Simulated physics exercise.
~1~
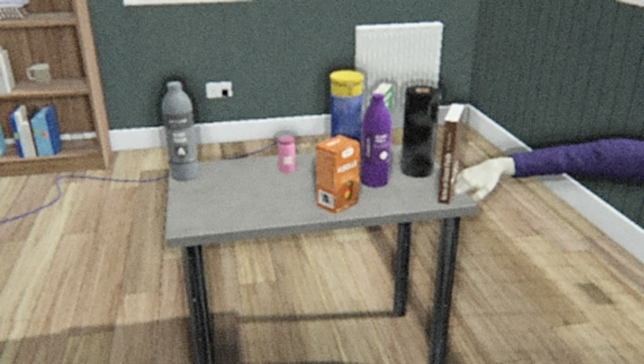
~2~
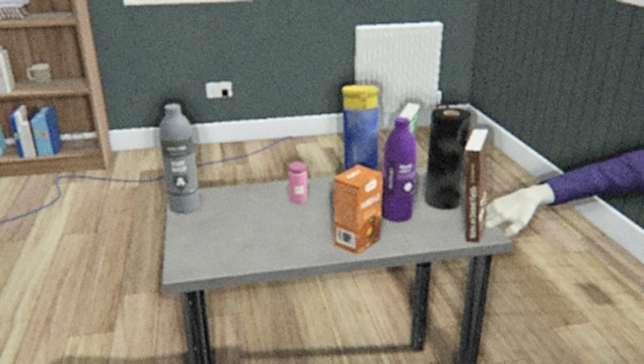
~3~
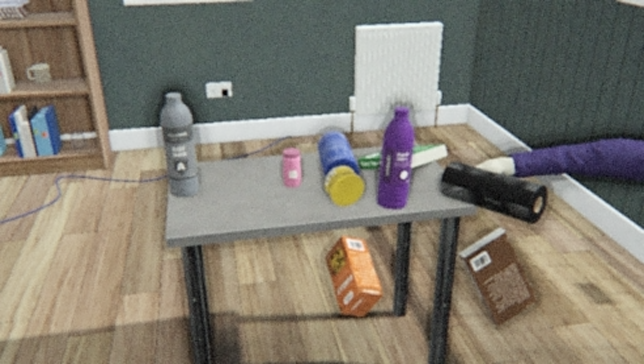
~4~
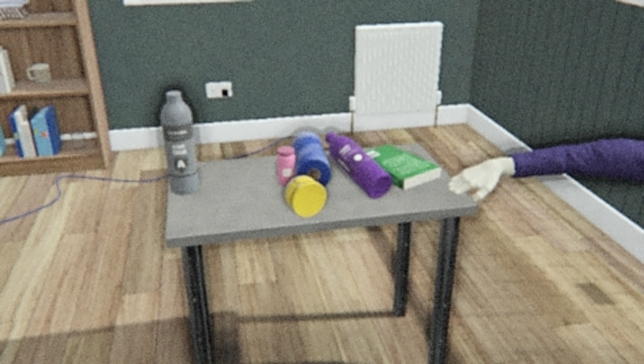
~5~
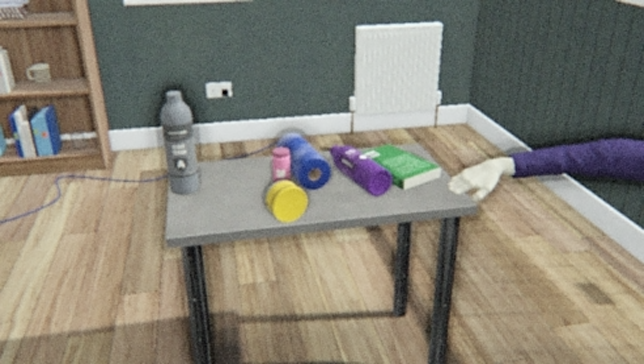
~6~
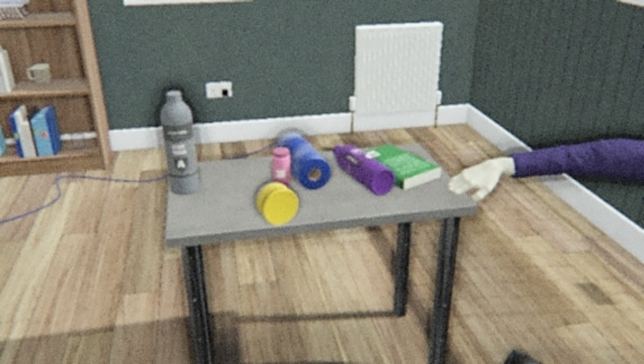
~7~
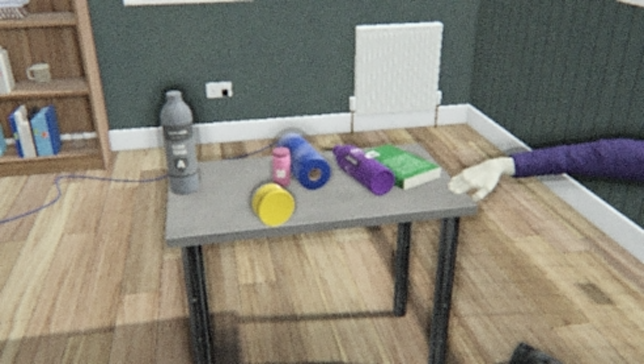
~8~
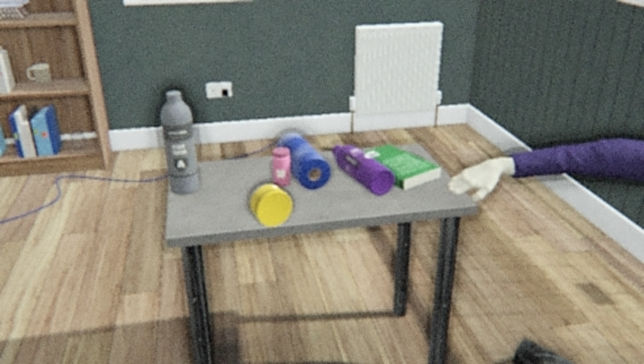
At first, bottles, tubs, a carton and books stand on a grey side table, with a purple-sleeved arm reaching to its right edge. The table slides towards us and a little to the right, and the blue roll under the yellow tub begins to lean. The table then shifts back, and the orange carton, brown book and black roll go over the edge. The yellow tub, blue roll, purple bottle and green book topple onto the tabletop. The yellow tub rolls left and settles, while the grey bottle and pink shaker remain standing and the black roll lies on the floor.
